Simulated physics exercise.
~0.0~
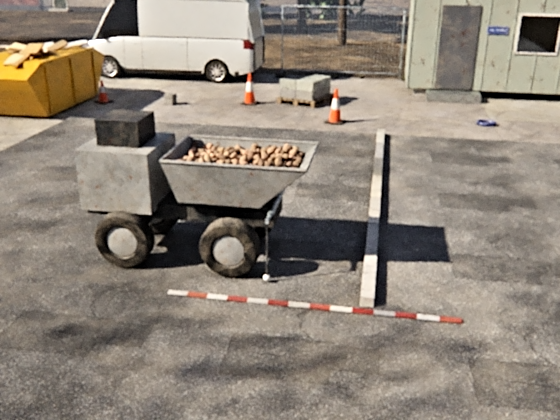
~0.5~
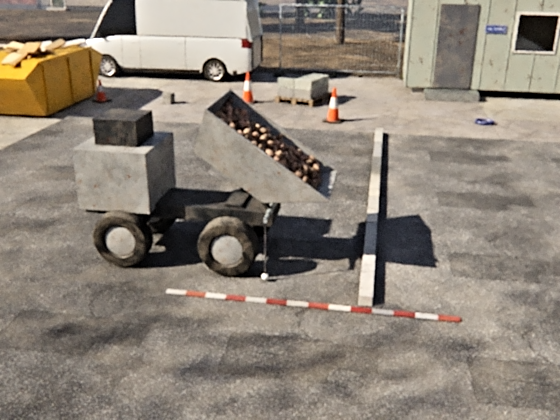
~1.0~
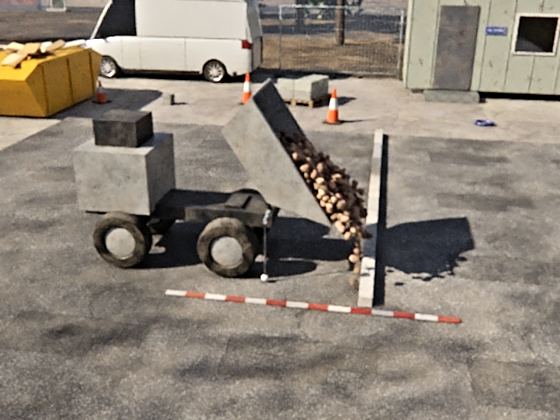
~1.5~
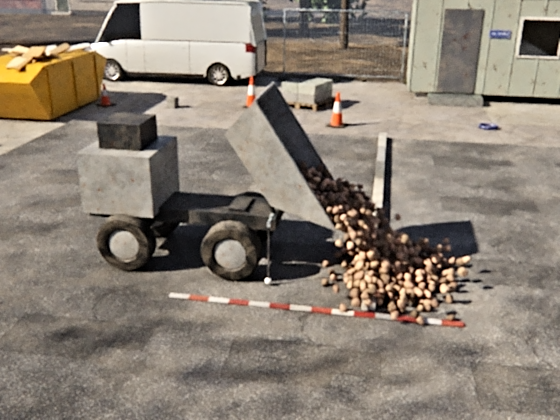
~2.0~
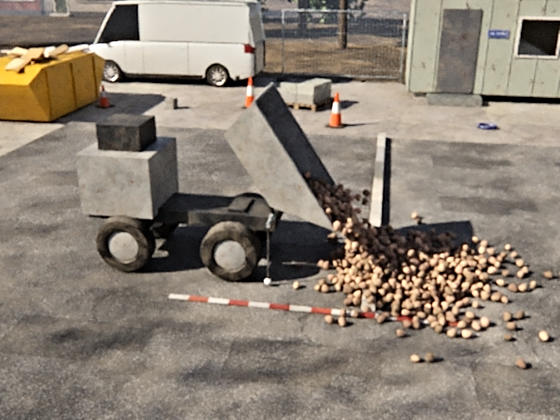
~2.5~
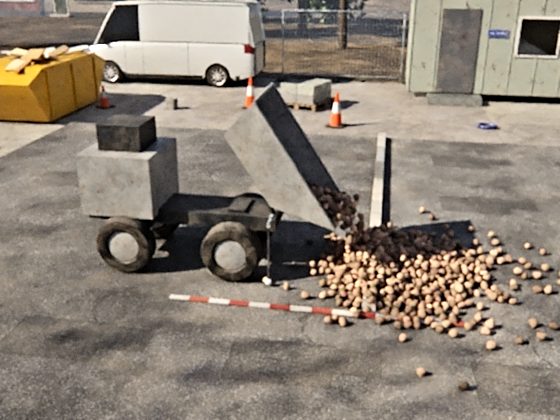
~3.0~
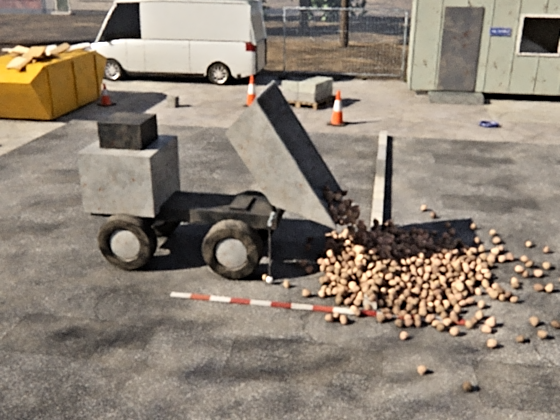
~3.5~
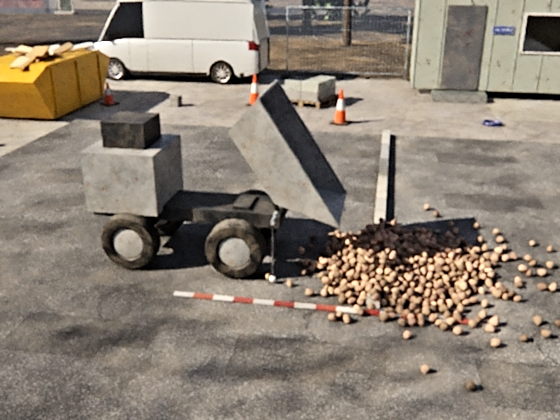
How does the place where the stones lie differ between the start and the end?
At the start the stones are in the dumper's level skip, and at the end they are spread in a heap on the ground to the right, on both sides of the kerb.
